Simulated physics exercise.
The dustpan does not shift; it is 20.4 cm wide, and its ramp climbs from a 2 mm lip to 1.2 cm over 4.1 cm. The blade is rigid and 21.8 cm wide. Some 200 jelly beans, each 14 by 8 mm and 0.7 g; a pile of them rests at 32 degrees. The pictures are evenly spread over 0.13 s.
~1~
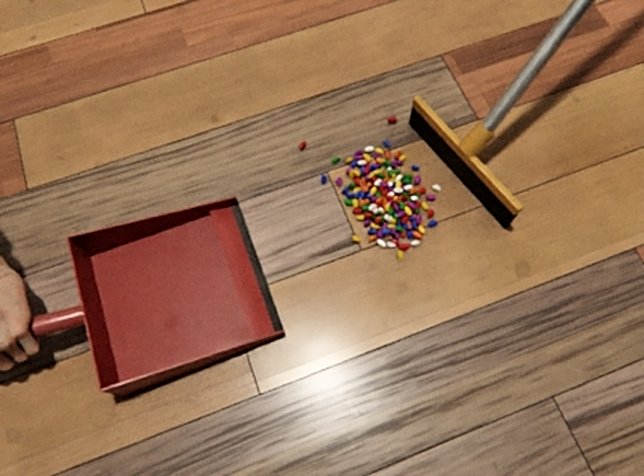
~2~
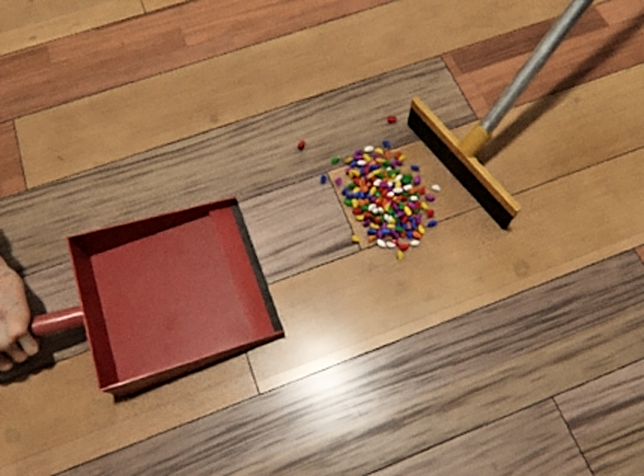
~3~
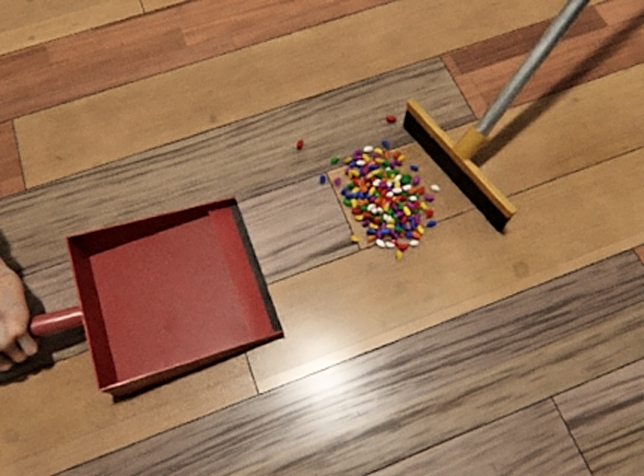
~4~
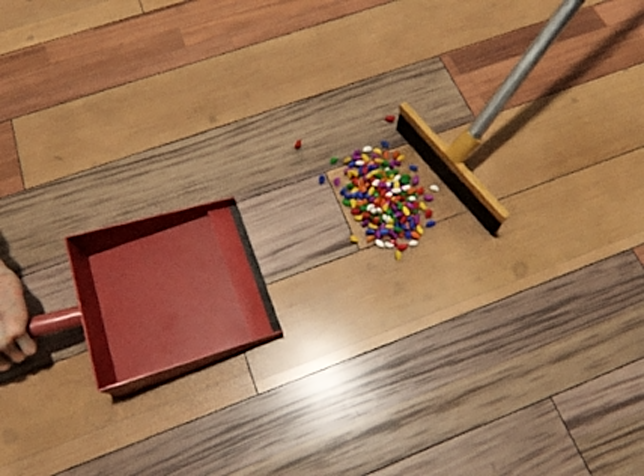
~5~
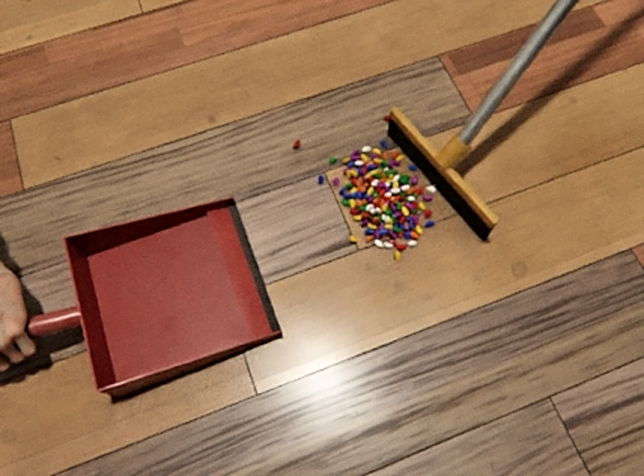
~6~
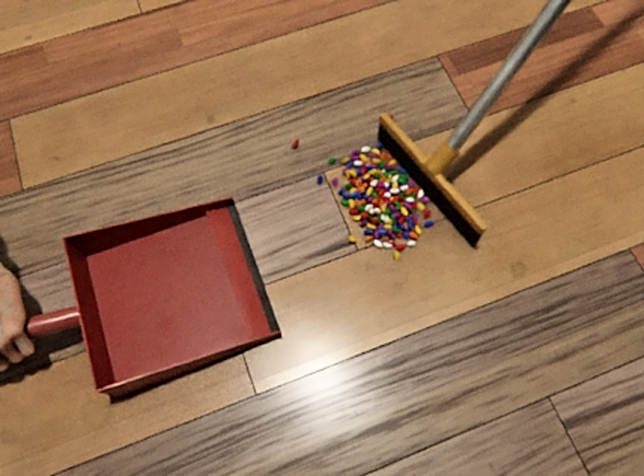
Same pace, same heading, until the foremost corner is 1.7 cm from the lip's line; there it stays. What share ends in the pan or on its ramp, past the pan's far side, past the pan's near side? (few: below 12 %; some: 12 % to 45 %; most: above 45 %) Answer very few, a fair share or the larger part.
Pan a fair share, far side very few, near side very few.
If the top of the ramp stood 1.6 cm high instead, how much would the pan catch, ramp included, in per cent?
It would be near 25 per cent.
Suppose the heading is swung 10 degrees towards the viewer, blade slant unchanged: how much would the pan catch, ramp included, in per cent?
Then about 30 per cent.
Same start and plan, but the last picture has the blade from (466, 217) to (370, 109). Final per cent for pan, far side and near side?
Pan 15, far 20, near 10.
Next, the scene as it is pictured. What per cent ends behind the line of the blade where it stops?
About 5 per cent.
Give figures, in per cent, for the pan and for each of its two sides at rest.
Pan 30; far side 10; near side 10.
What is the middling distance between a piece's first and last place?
Roughly 20 cm.
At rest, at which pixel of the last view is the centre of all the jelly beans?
Near (265, 272).
Then, 0.18 s after the last picture, middle of the blade 15 cm from the lip; 0 % over the lip, far side 5 %, near side 0 %.
Then, 0.30 s after the last picture, middle of the blade 8 cm from the lip; 0 % over the lip, far side 5 %, near side 5 %.
Then, 0.55 s after the last picture, middle of the blade 4 cm from the lip; 30 % over the lip, far side 10 %, near side 10 %.
In the end, pan 30 %, far side 10 %, near side 10 %, in front of the lip or behind the blade 55 %.
